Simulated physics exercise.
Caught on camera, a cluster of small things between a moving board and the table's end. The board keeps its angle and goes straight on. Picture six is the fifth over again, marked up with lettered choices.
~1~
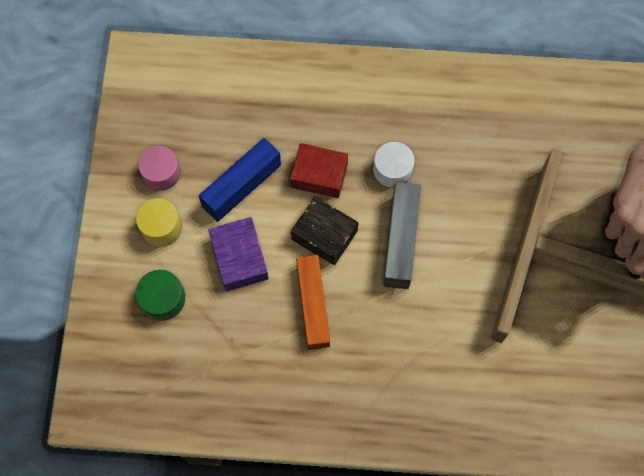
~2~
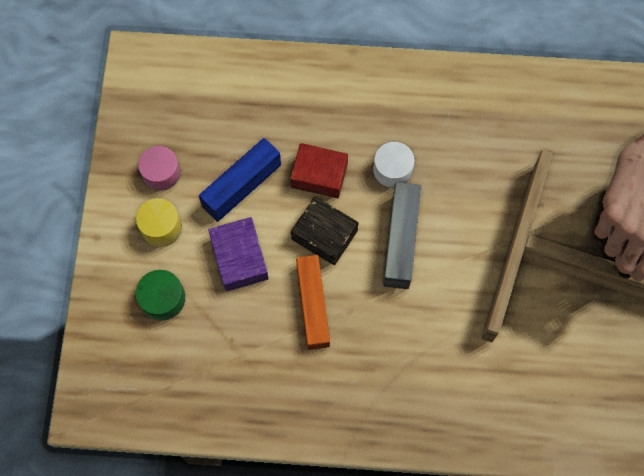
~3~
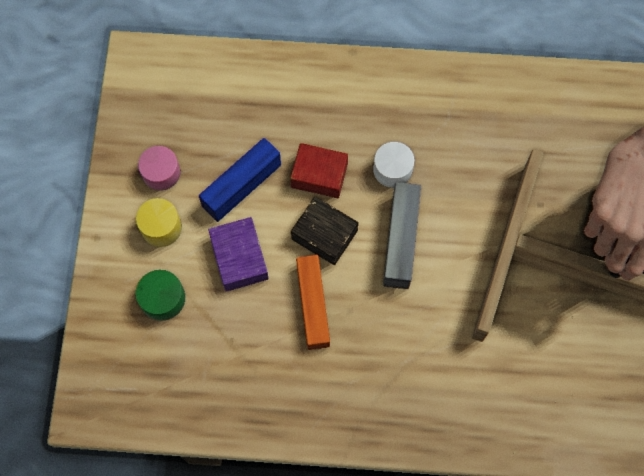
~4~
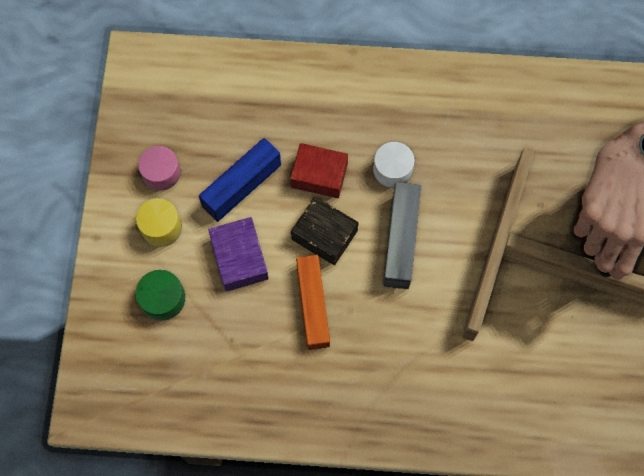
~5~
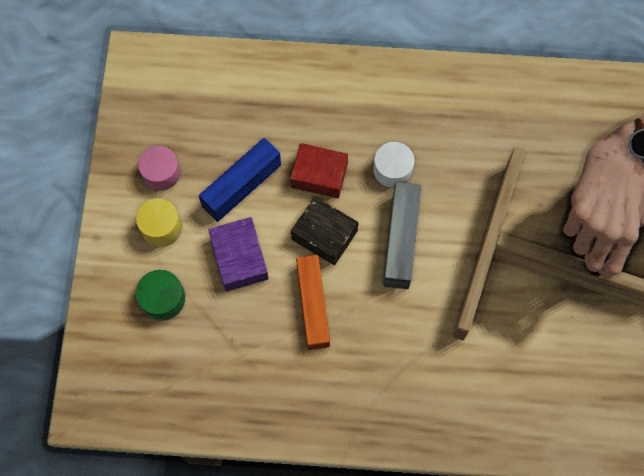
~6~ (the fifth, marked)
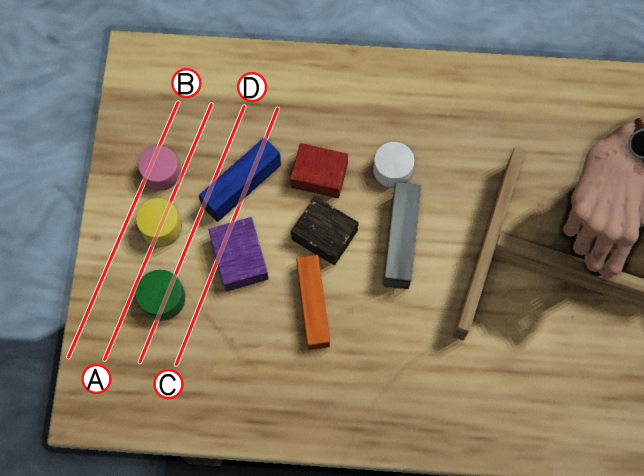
On a wooden tabletop, a hand slides a wooden board slowly left toward a still cluster of coloured blocks and round pieces.
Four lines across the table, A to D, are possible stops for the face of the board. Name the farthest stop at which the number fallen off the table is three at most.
No fourth one falls up to A.
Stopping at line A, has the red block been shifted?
Yes.
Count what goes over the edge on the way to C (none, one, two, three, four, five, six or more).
By then, none.
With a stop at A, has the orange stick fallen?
No.
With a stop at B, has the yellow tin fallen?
Yes.
On the marked copy, A at (160, 227); B at (125, 224); C at (229, 231); D at (194, 229).
Following A. Soon after the start, board (372, 229); white tin (372, 160); grey stick (353, 231).
Later, board (252, 221); yellow tin (133, 212); green tin (123, 307).
In the end, board (159, 215); yellow tin over the edge; purple block over the edge; two fallen.
As for the rest, B drops four; C is within the limit but short; D is within the limit but short.
